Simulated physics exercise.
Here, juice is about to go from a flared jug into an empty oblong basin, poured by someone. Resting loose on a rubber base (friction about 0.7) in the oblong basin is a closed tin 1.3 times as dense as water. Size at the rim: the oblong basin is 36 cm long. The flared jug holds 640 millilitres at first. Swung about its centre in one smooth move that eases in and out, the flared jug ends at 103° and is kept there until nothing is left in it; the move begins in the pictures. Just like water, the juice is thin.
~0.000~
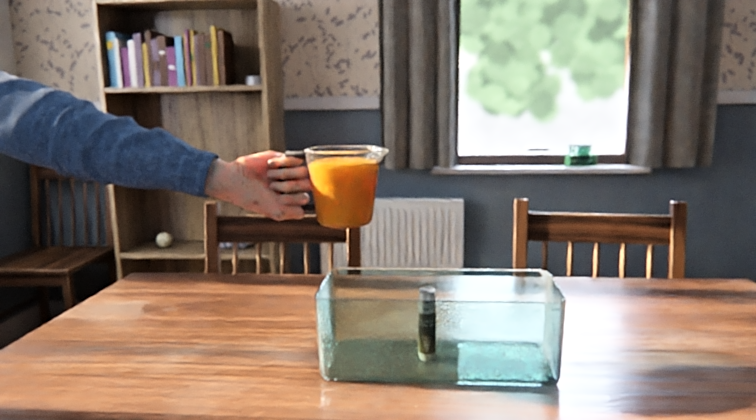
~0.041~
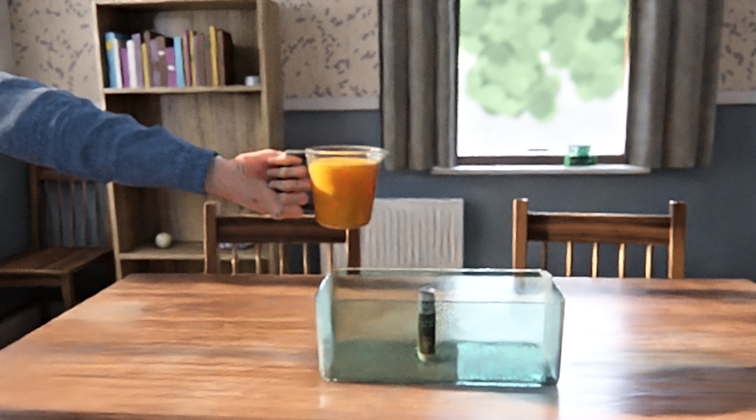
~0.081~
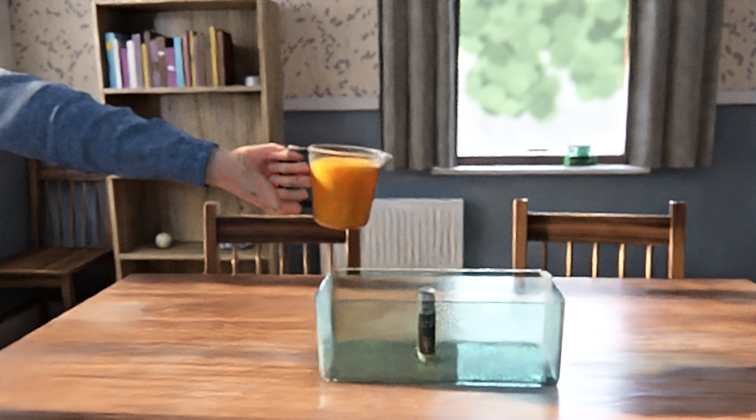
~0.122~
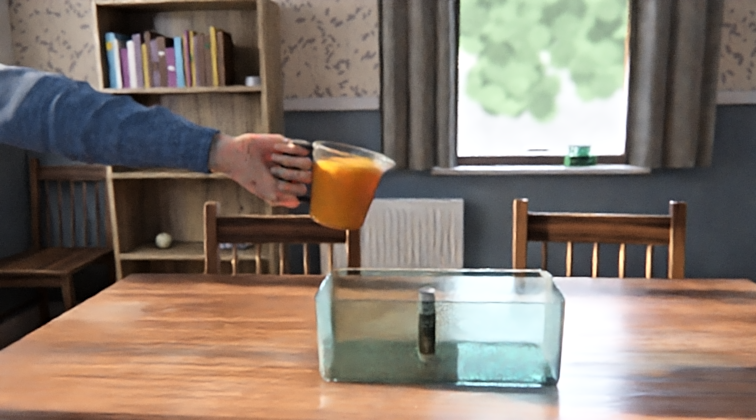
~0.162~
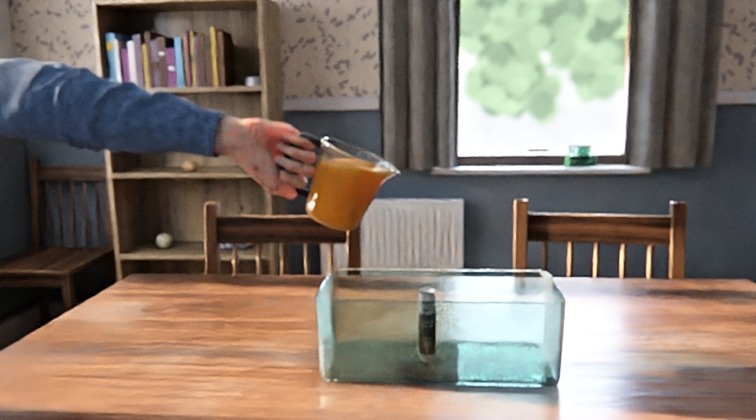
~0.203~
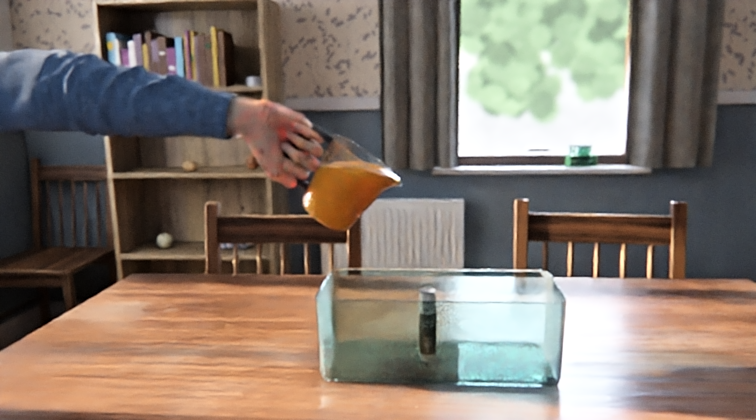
A hand at the end of a blue-sleeved arm, reaching in from the left, holds a clear jug of orange juice nearly upright above a glass basin on a wooden table. The hand then tilts the jug to the right, slowly at first and then more steeply, the juice shifting toward its lip.
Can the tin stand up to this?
It's bound to be brought down.
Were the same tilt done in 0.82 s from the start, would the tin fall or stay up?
Then the tin tumbles.
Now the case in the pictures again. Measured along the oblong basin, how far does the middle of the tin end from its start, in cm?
About 8.0 cm.
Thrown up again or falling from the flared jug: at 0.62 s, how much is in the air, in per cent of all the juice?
16 per cent or so.
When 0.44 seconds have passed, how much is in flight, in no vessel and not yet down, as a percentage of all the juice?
Near 34 per cent of it all.
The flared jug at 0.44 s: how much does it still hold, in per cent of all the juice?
About 46 per cent.
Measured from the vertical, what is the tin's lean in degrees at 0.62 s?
I'd put it at close to 5 degrees off upright.
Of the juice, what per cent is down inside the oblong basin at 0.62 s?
Reading: Approx. 76 %.
By 0.44 s the tilt is 99° and 46 per cent is still to pour; the tin stands where it began.
By 0.62 s the tilt is 103° and 10 per cent is still to pour; the tin leans 6°.
By 0.81 s the tilt is 103° and 1 per cent is still to pour; the tin lies on its side.
By 1.01 s the tilt is 103° and 0 per cent is still to pour; the tin lies on its side.
At rest the tin lies on its side.
